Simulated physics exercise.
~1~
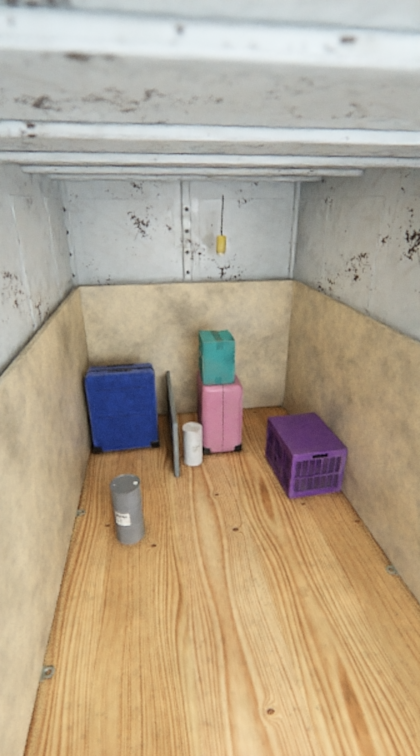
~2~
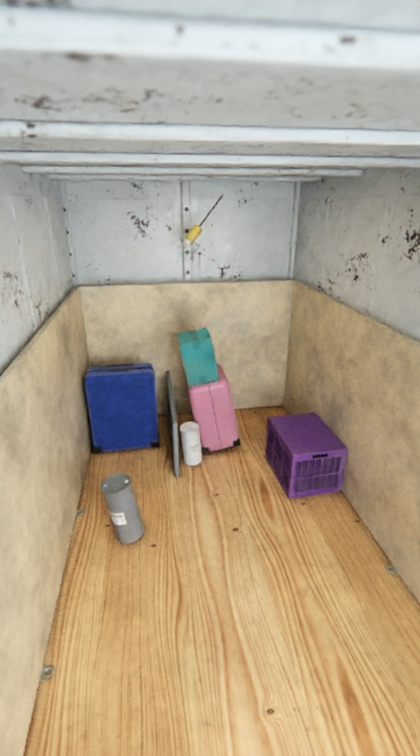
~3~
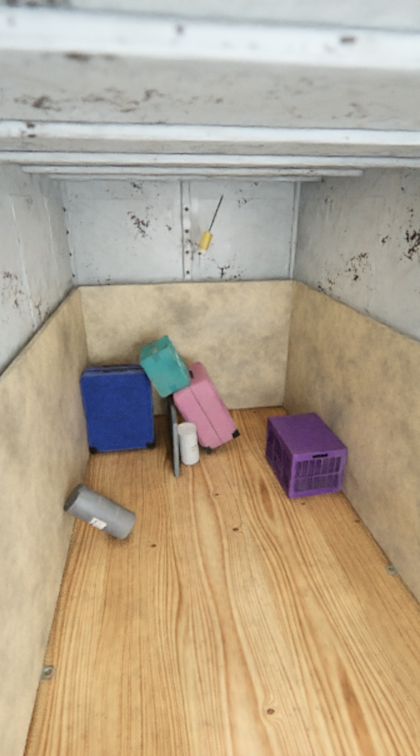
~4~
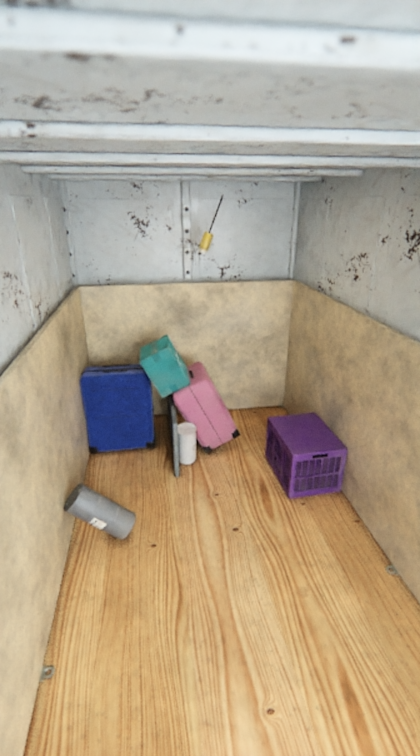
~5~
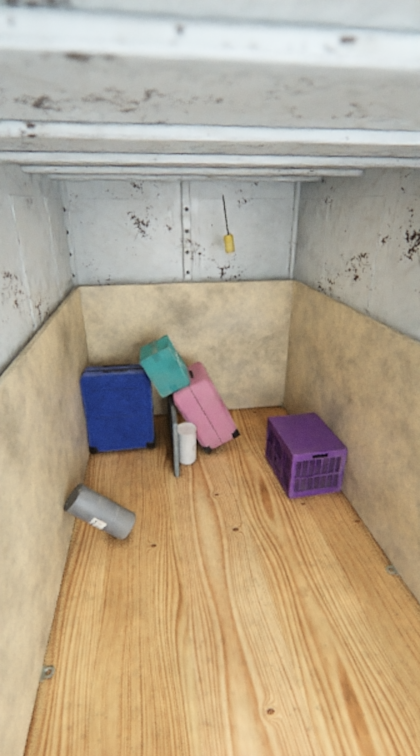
The pink case and turquoise box tip left toward the blue case as the grey canister topples.
